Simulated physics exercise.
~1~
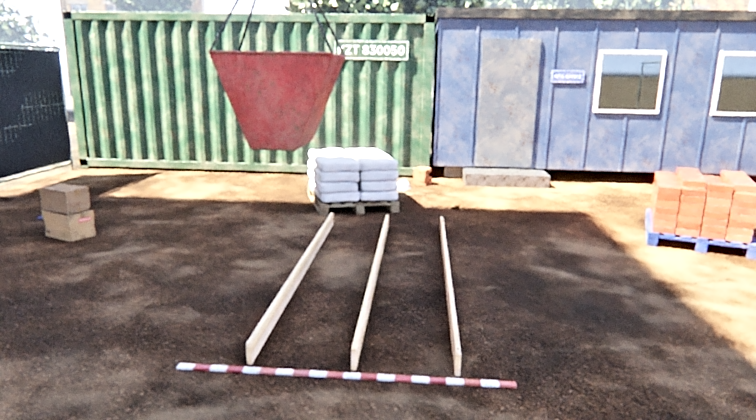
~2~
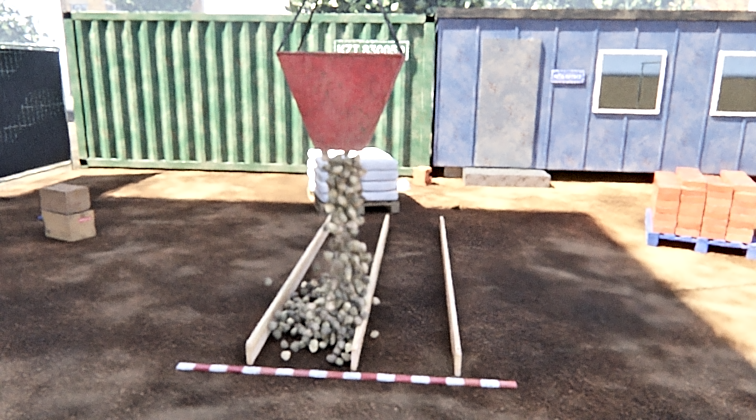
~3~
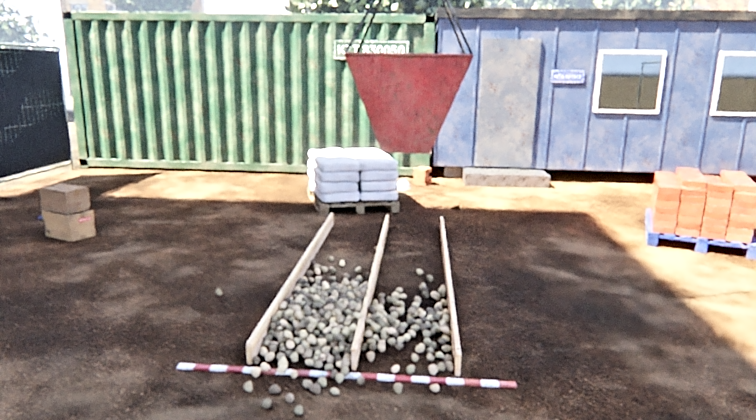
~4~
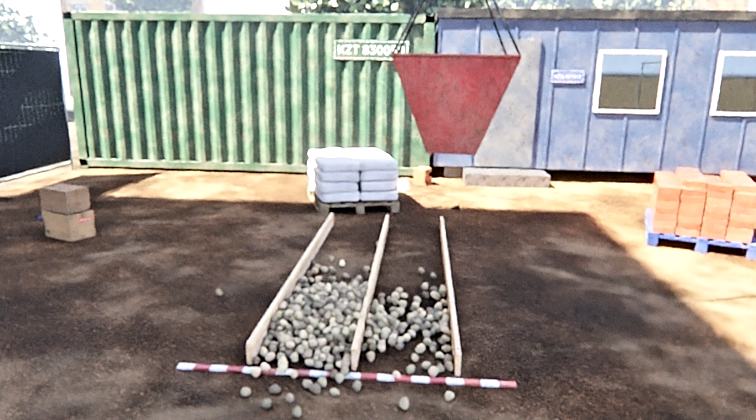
A red skip hanging from a crane moved right over three wooden boards on a building yard, pouring out a stream of rounded stones, then carried on empty, leaving most of them in the left bay, fewer in the right, and some near the striped staff.
